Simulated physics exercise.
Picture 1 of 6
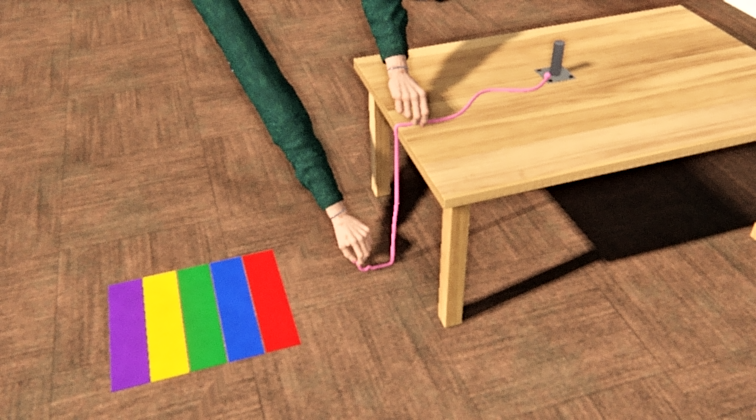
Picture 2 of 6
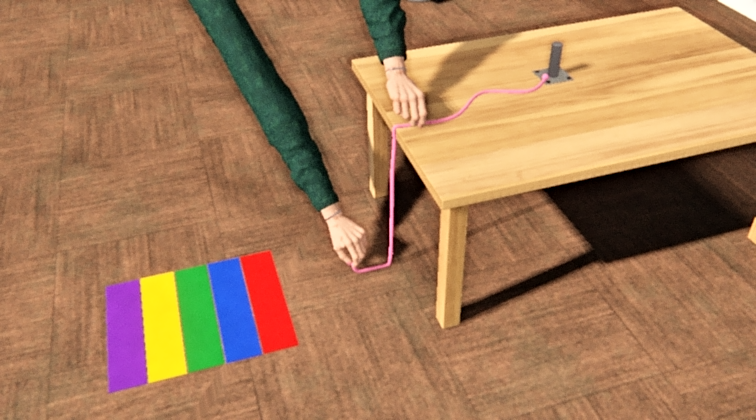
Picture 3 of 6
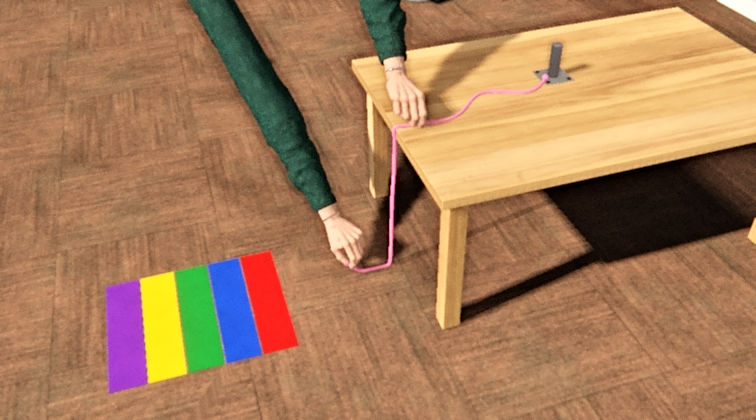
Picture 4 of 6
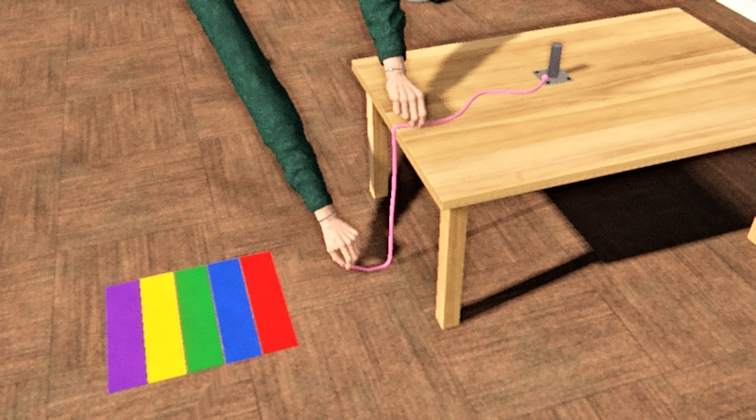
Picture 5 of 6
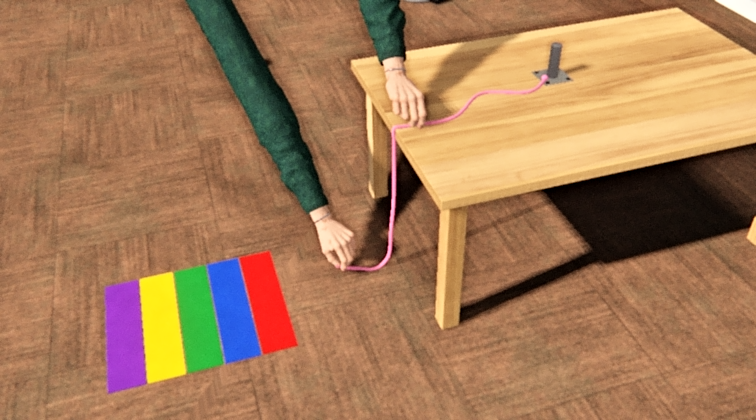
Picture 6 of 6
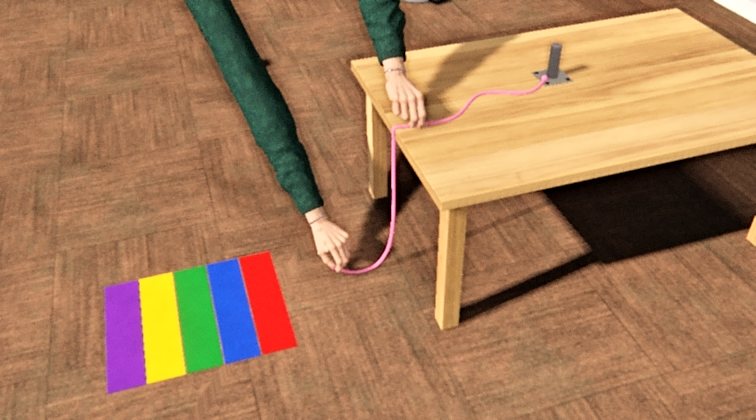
Two green-sleeved arms reach in from the top over a brown parquet floor, seen from above at an angle, beside a light wooden coffee table on the right. One hand presses a pink cord at the table's edge, the cord running from a grey post, while purple, yellow, green, blue and red stripes lie at lower left. The lower hand draws the cord's end slightly left near the floor, its bend rounding, while the view stays nearly still.
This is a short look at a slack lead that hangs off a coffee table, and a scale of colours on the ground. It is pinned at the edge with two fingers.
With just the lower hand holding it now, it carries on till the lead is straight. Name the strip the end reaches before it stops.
Blue.
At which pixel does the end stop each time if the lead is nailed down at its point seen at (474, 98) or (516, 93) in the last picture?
(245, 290); (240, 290).
A little later, end near (296, 277); short of the strips.
Next, end near (254, 287); over red.
When it is tight, end near (230, 292); over blue. It gets as far as the blue strip.
